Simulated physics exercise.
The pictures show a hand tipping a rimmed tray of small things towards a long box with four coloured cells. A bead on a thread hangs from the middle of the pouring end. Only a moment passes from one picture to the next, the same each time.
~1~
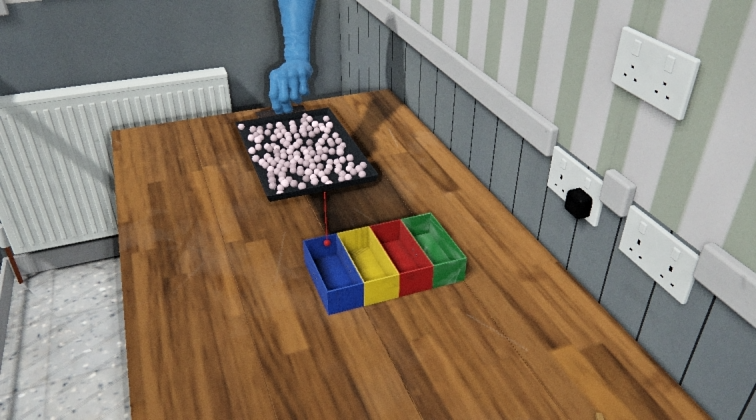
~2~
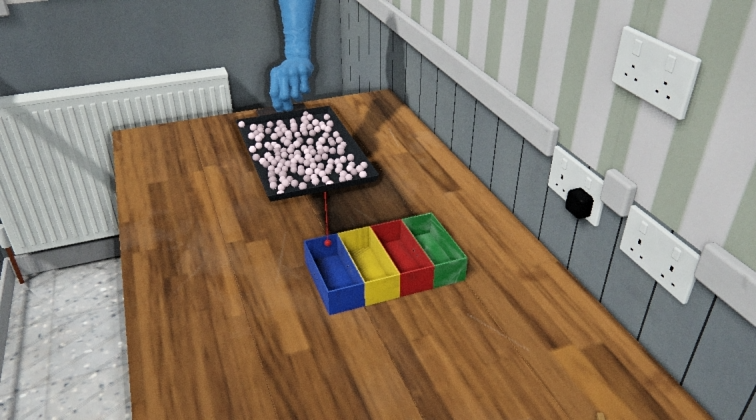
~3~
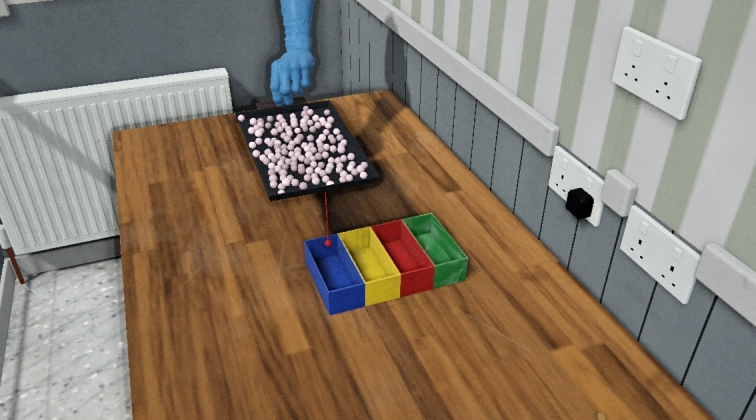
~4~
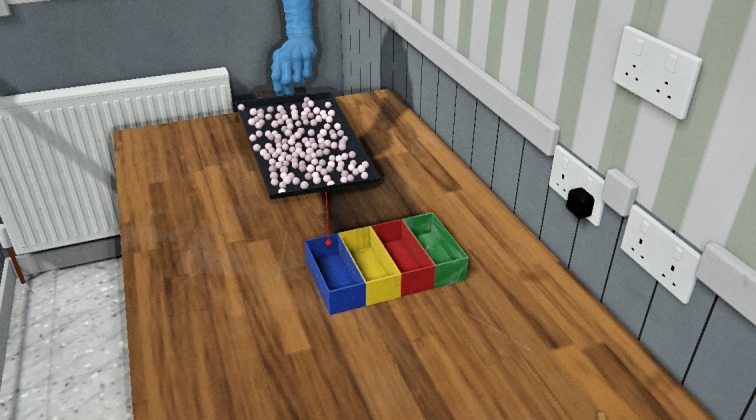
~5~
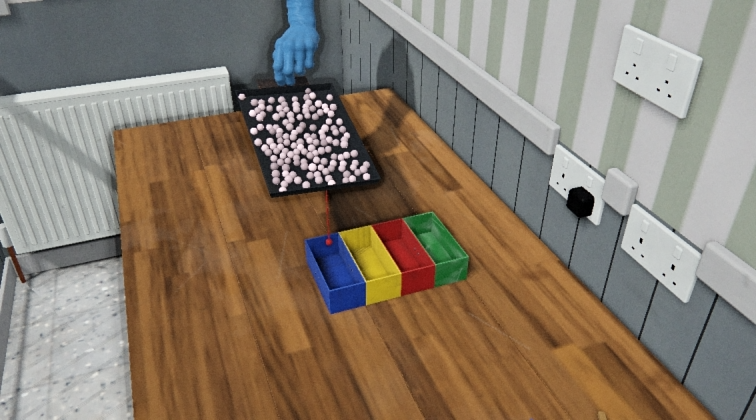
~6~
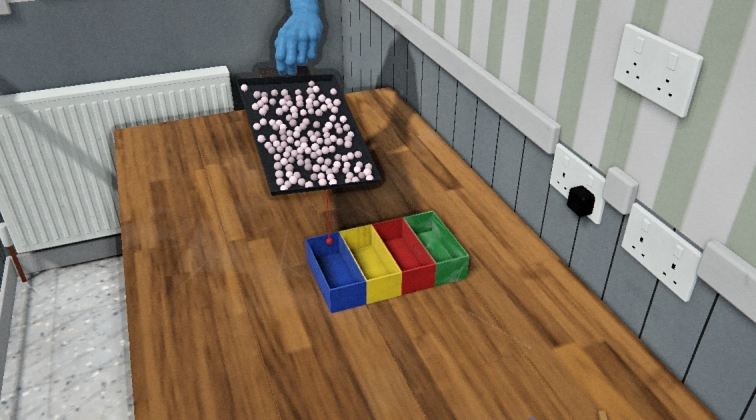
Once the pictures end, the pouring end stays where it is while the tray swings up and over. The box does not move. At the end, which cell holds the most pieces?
Fullest: The yellow cell.
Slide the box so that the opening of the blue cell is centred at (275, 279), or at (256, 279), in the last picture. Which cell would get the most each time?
The first try: The cell in green. The second: The cell in green.
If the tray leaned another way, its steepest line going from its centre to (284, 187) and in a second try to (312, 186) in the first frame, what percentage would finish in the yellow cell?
In turn 0 and 20 in a hundred.
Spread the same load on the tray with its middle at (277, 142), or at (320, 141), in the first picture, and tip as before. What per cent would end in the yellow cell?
The first gives 50 %, the second 50 %.
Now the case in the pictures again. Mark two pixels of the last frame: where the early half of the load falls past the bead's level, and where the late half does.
First near (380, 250), later near (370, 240).
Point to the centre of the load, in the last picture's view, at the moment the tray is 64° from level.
Roughly at (357, 190).
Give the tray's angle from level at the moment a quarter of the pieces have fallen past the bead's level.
Around 65° of tilt.
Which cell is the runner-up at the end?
Next in line is the red cell.
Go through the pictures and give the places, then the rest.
Corners of the pouring end near (269, 194) and (375, 174), level; middle of the load near (297, 155), sugar pearls; bead on its thread near (327, 243); blue cell near (346, 297); yellow cell near (382, 288); red cell near (416, 279); green cell near (449, 271), in the first frame.
Corners of the pouring end near (270, 194) and (376, 174), level; middle of the load near (298, 154), in the second frame.
Corners of the pouring end near (270, 194) and (376, 175), tipped barely, lowest at the right corner; middle of the load near (298, 151), in the third frame.
Corners of the pouring end near (271, 193) and (377, 176), tipped a little, lowest at the right corner; middle of the load near (299, 146), in the fourth frame.
Corners of the pouring end near (272, 191) and (378, 177), tipped a little, lowest at the right corner; middle of the load near (300, 142), in the fifth frame.
Corners of the pouring end near (273, 190) and (378, 178), tipped clearly, lowest at the right corner; middle of the load near (304, 140), all but a few on the move; blue cell near (348, 295); yellow cell near (384, 286); red cell near (418, 277); green cell near (452, 269), in the sixth frame.
Shortly afterwards, tray tipped steeply; near half on the tray; a little in the red cell; a little in the yellow cell; a little in the blue cell; near a quarter falling or outside the box.
Next, tray tipped past a quarter turn; near half in the yellow cell; near a quarter in the red cell; near a quarter in the blue cell; a little falling or outside the box.
Some moments later, tray tipped past a quarter turn; near half in the yellow cell; near a quarter in the red cell; near a quarter in the blue cell; a little falling or outside the box.
In the end, tray tipped past a quarter turn; near half in the yellow cell; near a quarter in the red cell; near a quarter in the blue cell; none at all in the green cell; a little outside the box.
